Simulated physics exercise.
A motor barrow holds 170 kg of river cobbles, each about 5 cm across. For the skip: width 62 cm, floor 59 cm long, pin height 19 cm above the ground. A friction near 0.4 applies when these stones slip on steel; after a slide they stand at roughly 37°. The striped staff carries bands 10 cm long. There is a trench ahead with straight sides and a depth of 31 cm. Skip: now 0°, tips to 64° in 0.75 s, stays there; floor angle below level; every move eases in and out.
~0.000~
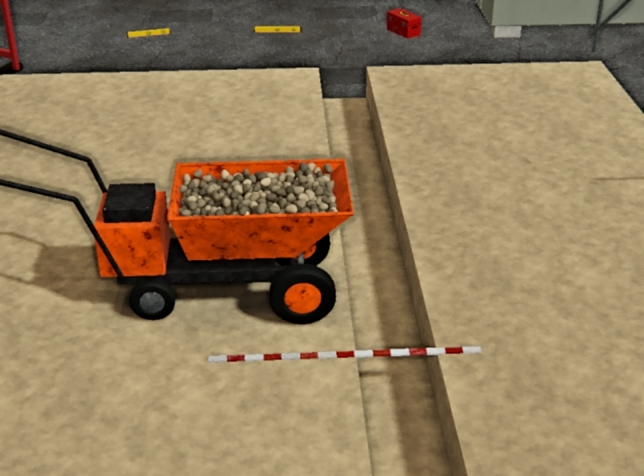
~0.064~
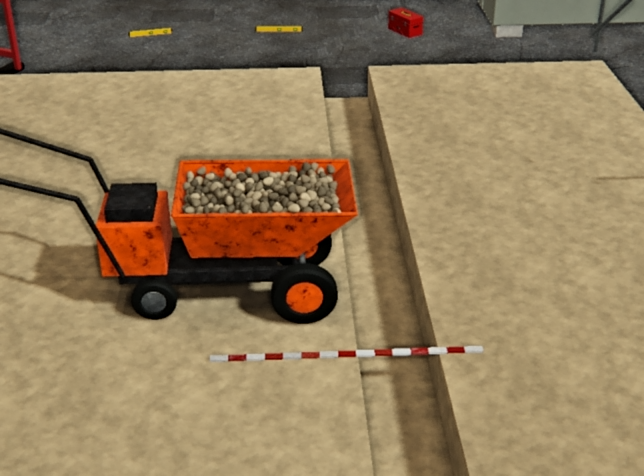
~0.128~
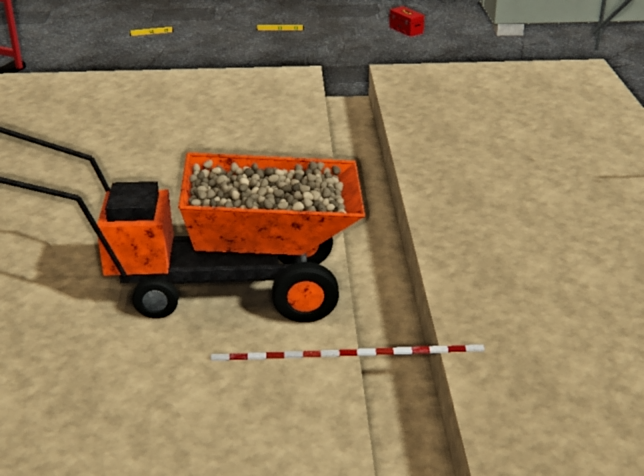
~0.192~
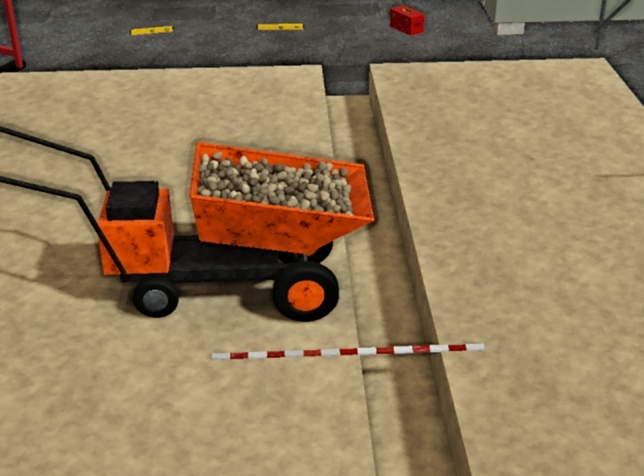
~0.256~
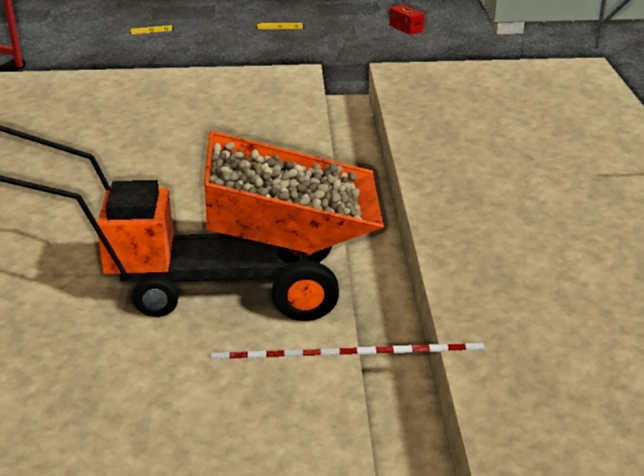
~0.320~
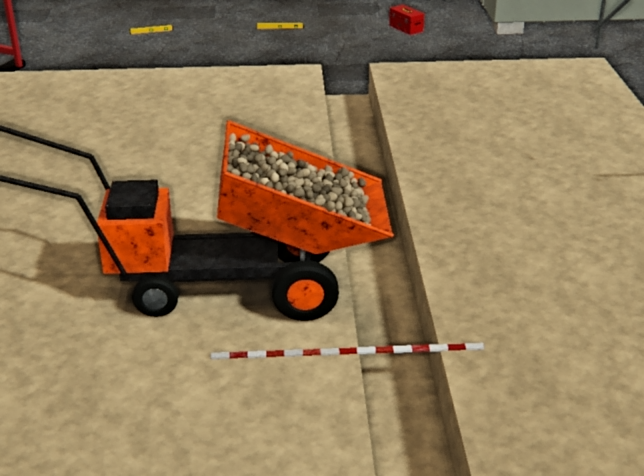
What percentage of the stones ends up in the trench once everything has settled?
About 37 per cent.
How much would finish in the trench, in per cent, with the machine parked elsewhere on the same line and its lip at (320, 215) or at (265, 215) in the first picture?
About 70 per cent first, then about 100 per cent.
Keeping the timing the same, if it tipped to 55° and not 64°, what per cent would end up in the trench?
Some 35 in a hundred, I'd say.
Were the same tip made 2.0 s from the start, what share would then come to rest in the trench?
About 50 percent, I'd say.
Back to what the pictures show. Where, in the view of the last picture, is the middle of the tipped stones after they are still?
The stones end up centred near (452, 283).
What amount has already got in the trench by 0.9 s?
I'd say near 5 per cent at that time.
After 0.6 s the floor is at 54°; 100 % in the skip; the foremost stones are at (402, 241).
After 0.9 s the floor is at 64°; 74 % in the skip, 7 % in the trench, 19 % past the trench; the foremost stones are at (476, 298).
After 1.2 s the floor is at 64°; 26 % in the skip, 13 % in the trench, 61 % past the trench; the foremost stones are at (577, 290).
After 3.2 s the floor is at 64°; 0 % in the skip, 37 % in the trench, 63 % past the trench; the foremost stones are past the picture's edge.
